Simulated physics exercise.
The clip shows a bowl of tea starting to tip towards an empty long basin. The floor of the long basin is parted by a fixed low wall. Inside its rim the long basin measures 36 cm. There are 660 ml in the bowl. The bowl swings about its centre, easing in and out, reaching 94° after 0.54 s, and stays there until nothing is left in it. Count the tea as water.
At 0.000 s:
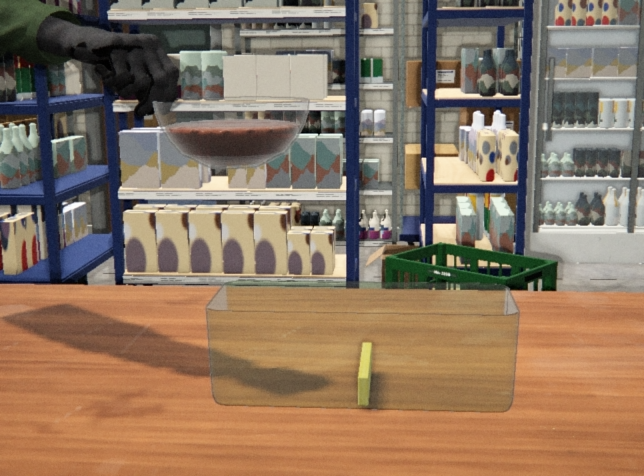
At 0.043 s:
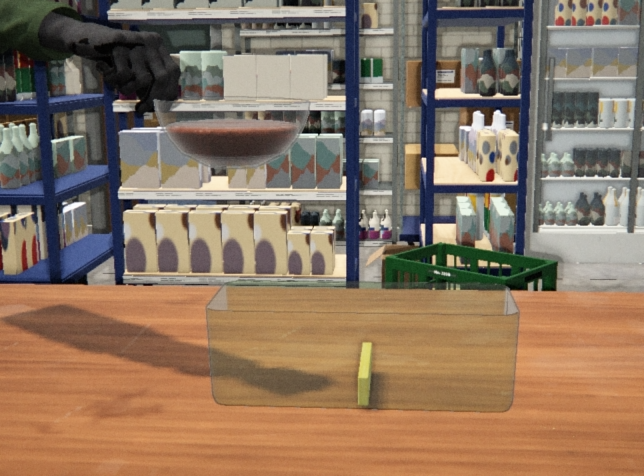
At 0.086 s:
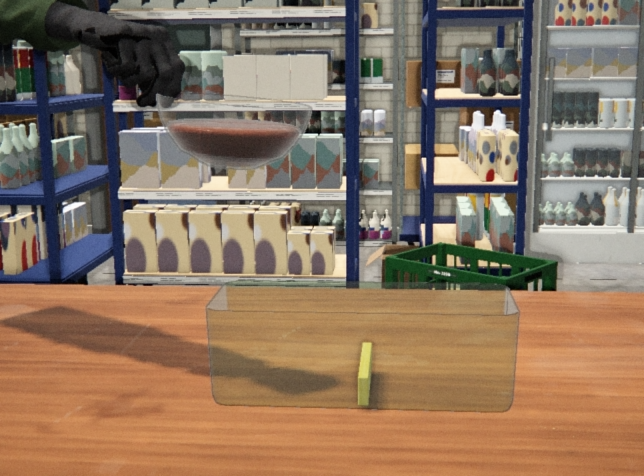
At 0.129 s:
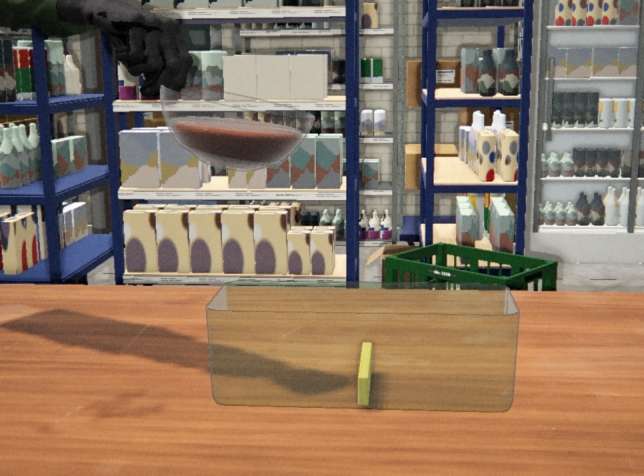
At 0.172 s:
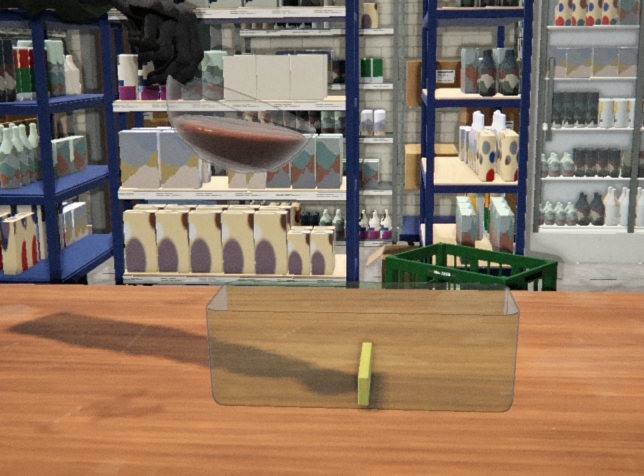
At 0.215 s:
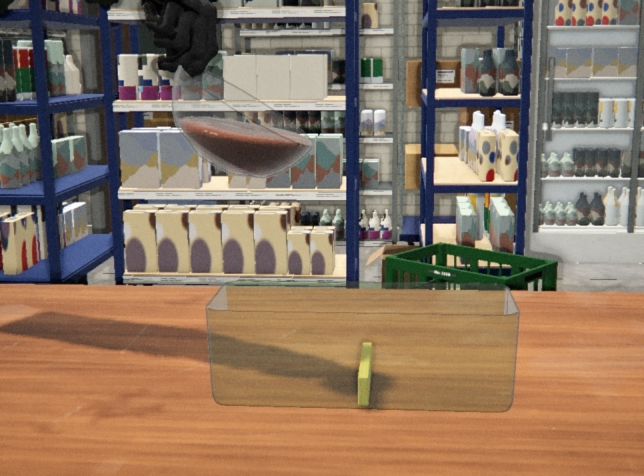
The clip opens on a dark-gloved hand holding a clear bowl of reddish-brown liquid above a wooden counter, with an empty transparent basin below and stocked shelves behind. The hand then rises and tilts the bowl steadily down to the right, and the liquid shifts toward its lower right side.
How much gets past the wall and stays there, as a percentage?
Roughly 39 per cent is past the wall.
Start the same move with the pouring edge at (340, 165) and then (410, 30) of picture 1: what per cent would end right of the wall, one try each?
In turn about 55 and 65 per cent.
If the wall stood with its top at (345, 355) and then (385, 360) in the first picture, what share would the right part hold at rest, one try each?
First 60, then 25 per cent.
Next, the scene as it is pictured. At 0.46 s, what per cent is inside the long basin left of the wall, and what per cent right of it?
Near 9 on the left, 7 on the right.
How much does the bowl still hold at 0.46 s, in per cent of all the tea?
Near 14 in a hundred.
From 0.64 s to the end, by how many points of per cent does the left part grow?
About 6 per cent.
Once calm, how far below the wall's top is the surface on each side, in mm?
Left about 20 mm, right about 24 mm.
By 0.46 s the tilt is 89° and 14 per cent is still to pour, 9 is left of the wall and 7 right of it.
By 0.64 s the tilt is 94° and 1 per cent is still to pour, 51 is left of the wall and 43 right of it.
By 0.83 s the tilt is 94° and 0 per cent is still to pour, 55 is left of the wall and 39 right of it.
By 1.04 s the tilt is 94° and 0 per cent is still to pour, 57 is left of the wall and 39 right of it.
At rest 57 per cent lies left of the wall, 39 right of it and 4 outside.
